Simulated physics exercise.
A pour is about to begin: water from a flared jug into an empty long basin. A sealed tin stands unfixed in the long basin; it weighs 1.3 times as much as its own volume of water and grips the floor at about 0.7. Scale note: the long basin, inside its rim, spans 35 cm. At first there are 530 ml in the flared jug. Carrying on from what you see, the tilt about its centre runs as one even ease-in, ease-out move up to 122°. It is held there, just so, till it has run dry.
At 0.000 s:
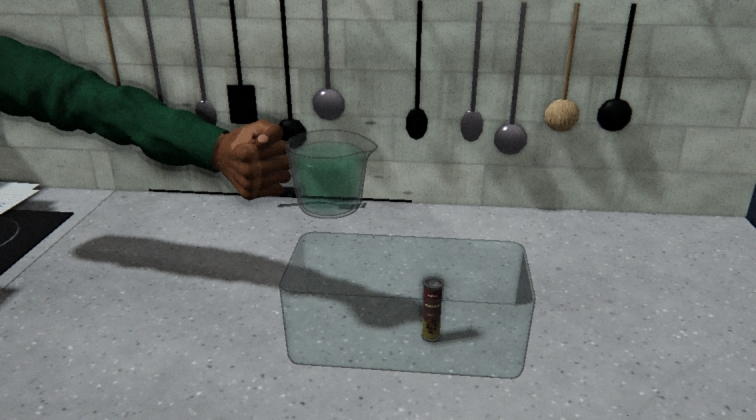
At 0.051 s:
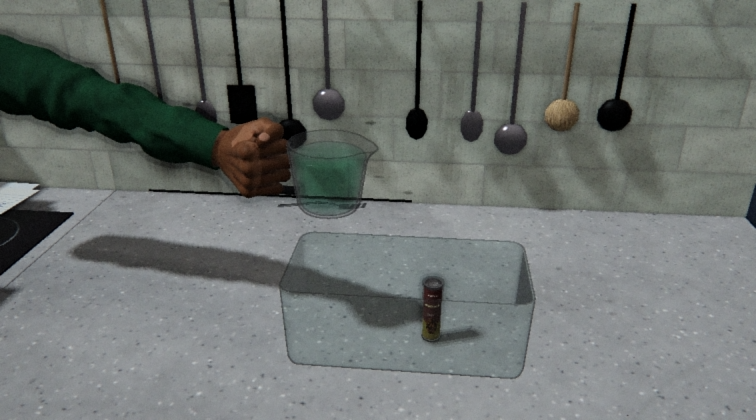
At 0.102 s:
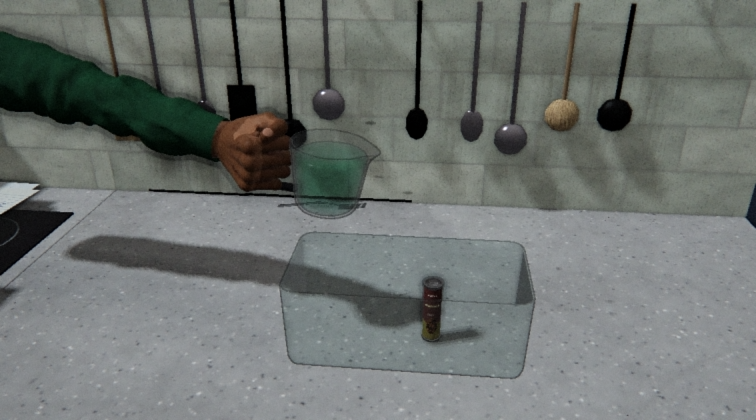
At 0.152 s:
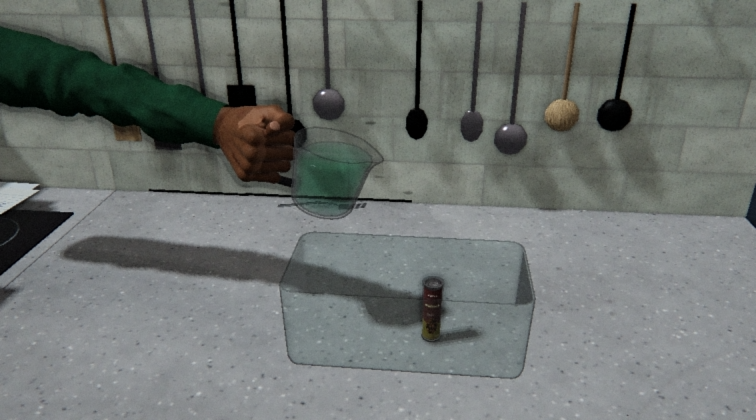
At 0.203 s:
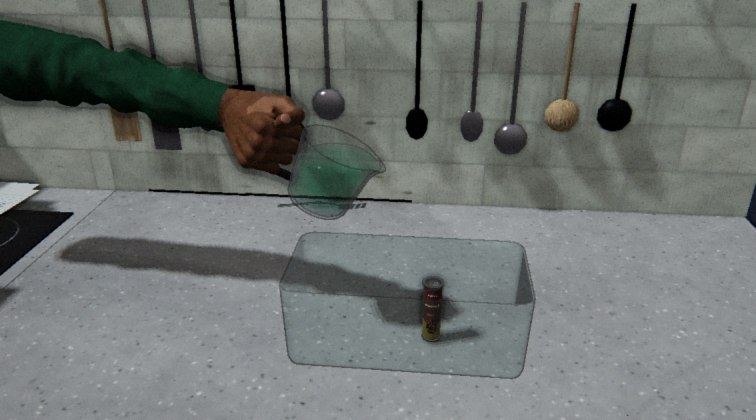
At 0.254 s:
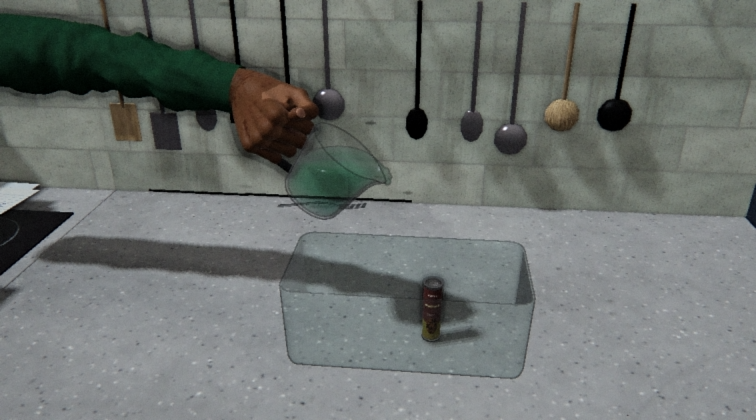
A green-sleeved arm gradually tilting a clear jug of greenish water rightward above a long glass basin with a small tin inside.
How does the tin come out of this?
It's going to be knocked down.
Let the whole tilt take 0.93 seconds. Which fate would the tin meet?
In that case the tin overturns.
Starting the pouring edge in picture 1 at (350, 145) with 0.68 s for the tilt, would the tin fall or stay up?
After that, the tin stays vertical.
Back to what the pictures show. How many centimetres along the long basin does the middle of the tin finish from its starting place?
Looks like roughly 8.0 cm in total.
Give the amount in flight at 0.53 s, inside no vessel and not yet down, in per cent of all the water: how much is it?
Around 32 in a hundred.
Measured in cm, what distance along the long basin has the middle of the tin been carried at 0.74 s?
Centre to centre, close to 4 cm.
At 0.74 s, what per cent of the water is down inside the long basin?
About 96 %.
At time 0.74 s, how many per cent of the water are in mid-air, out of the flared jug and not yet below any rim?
Close to 3 %.
After 0.53 s the tilt is 108° and 27 per cent is still to pour; the tin stands where it began.
After 0.74 s the tilt is 122° and 1 per cent is still to pour; the tin leans 27°.
After 0.95 s the tilt is 122° and 0 per cent is still to pour; the tin lies on its side.
After 1.18 s the tilt is 122° and 0 per cent is still to pour; the tin lies on its side.
In the end the tin lies on its side.
